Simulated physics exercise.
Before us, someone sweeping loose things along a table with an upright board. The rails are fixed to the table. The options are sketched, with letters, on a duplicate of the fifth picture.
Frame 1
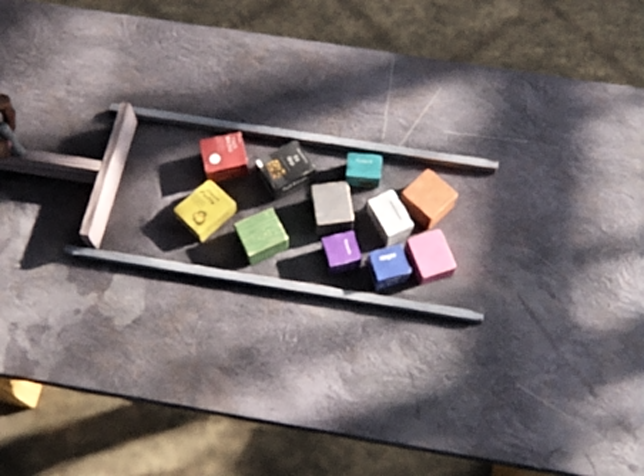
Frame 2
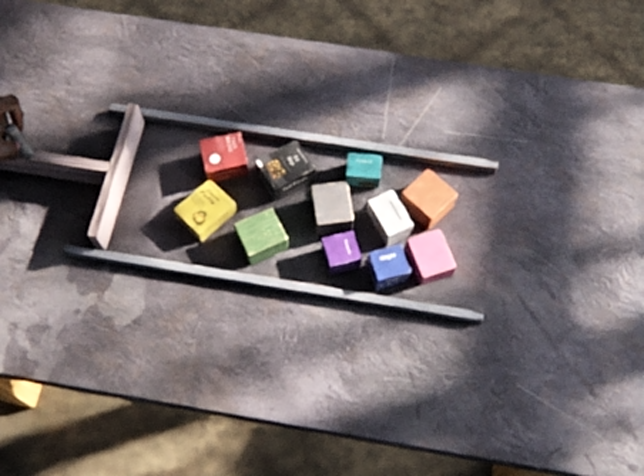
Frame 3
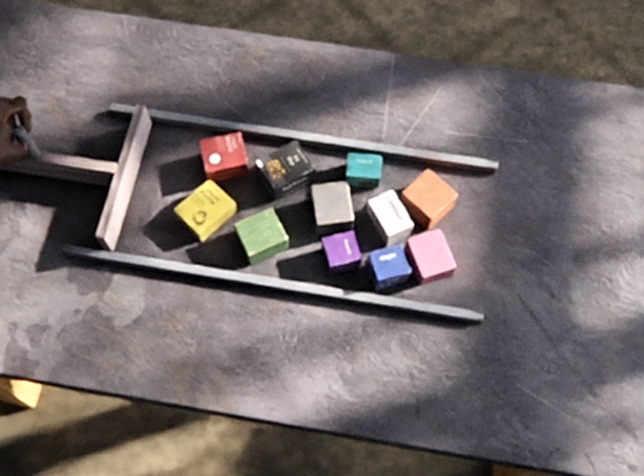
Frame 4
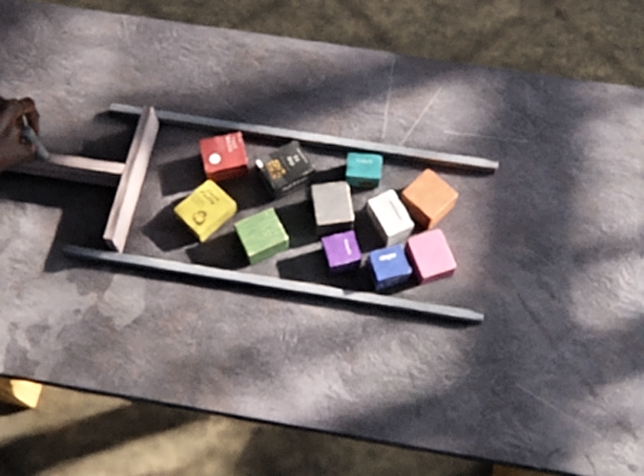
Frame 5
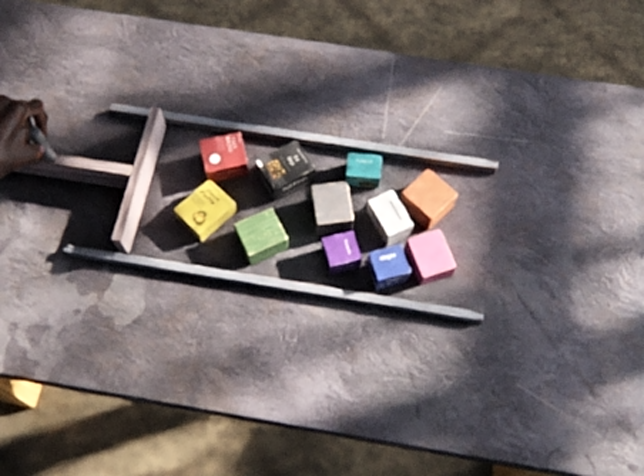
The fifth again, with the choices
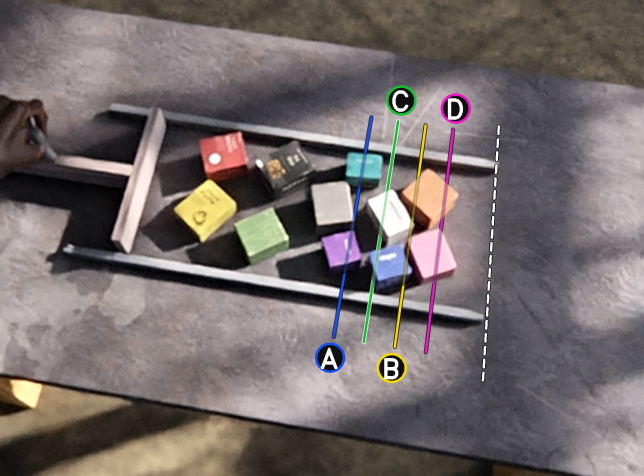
Small coloured blocks and packets sit loosely scattered between two thin rails on a dark, shadow-dappled table, seen from above at a slight tilt. Red, black and turquoise ones lie along the upper side, yellow at the left, green, grey, purple and white in the middle, blue, pink and orange at the right. A hand at the left edge pushes an upright board slowly rightward, while the blocks and the camera stay still.
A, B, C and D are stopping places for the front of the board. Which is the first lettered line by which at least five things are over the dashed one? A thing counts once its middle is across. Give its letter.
Stop at B.
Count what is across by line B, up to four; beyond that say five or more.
In all, five or more.
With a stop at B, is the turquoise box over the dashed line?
By then, yes.
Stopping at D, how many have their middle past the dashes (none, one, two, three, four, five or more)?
Five or more.
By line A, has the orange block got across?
No.
On the marked copy, A at (354, 221); B at (411, 230); C at (382, 225); D at (440, 234); the dashed line at (492, 242).
With B. Early on, board (233, 186); pink block (430, 257); orange block (428, 200); none across.
Further on, board (331, 202); pink block (462, 256); blue box (458, 287); none across.
At the end, board (410, 214); orange block (540, 218); pink block (532, 273); six across.
As for the rest, A gets none across; C gets only four across; D gets eight across, but is farther than needed.
